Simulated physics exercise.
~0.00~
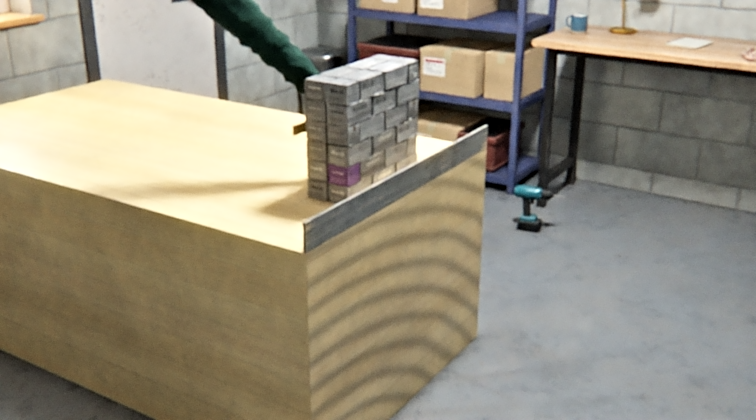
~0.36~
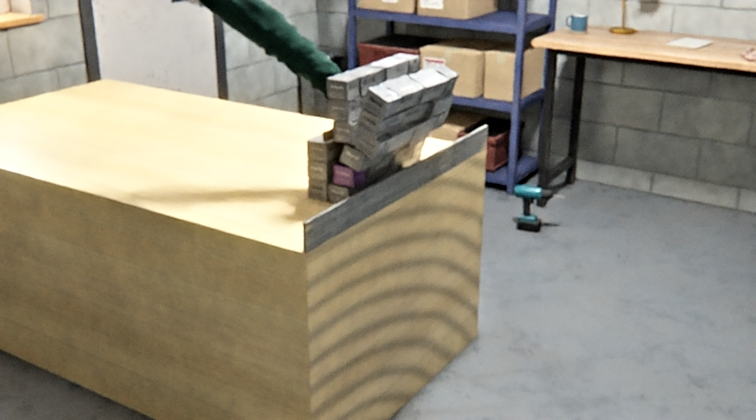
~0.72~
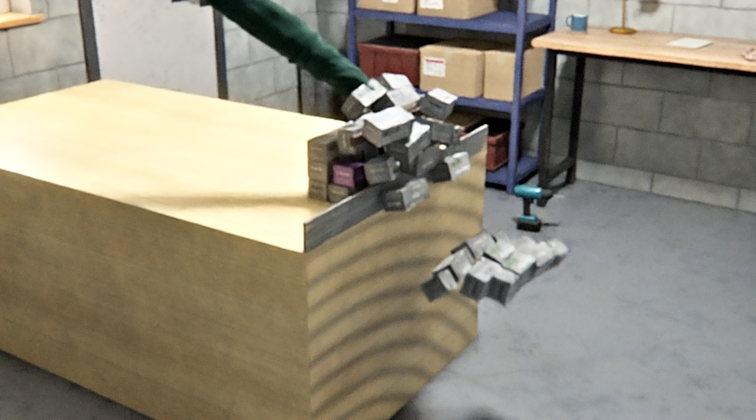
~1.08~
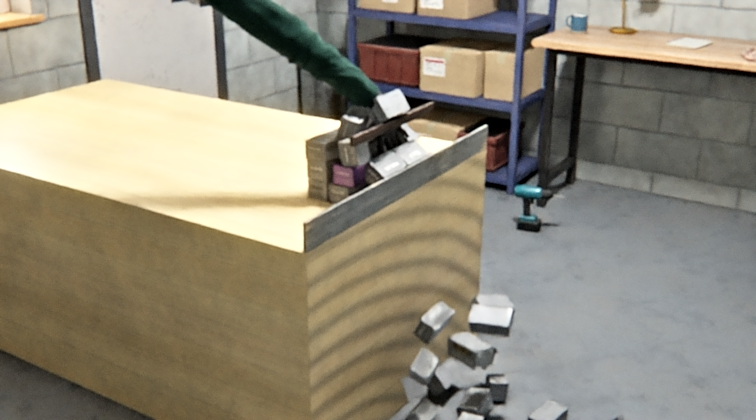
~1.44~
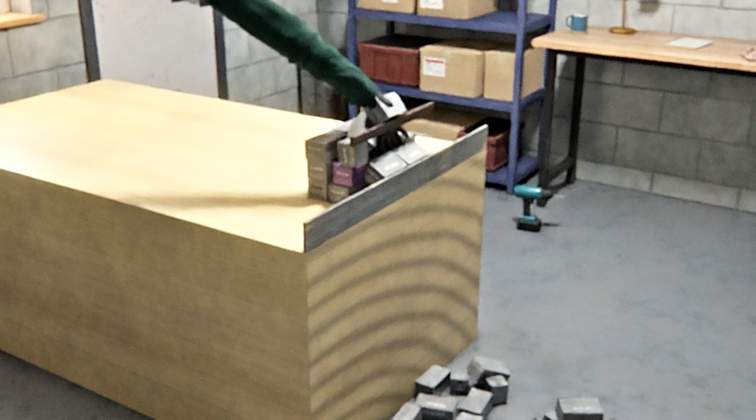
To begin with, a neat block of small grey packets, one of them purple, stands like brickwork near the edge of a pale wooden sideboard in a workshop, with a green-sleeved arm reaching in behind it. The arm pushes a batten against the back of the stack, and the upper packets tilt together toward the edge. The block then breaks apart, and many packets tumble over the low board along the edge. They drop to the floor while the batten stops. Finally, the fallen packets lie scattered below, while the purple one and several others remain on top beside the hand.
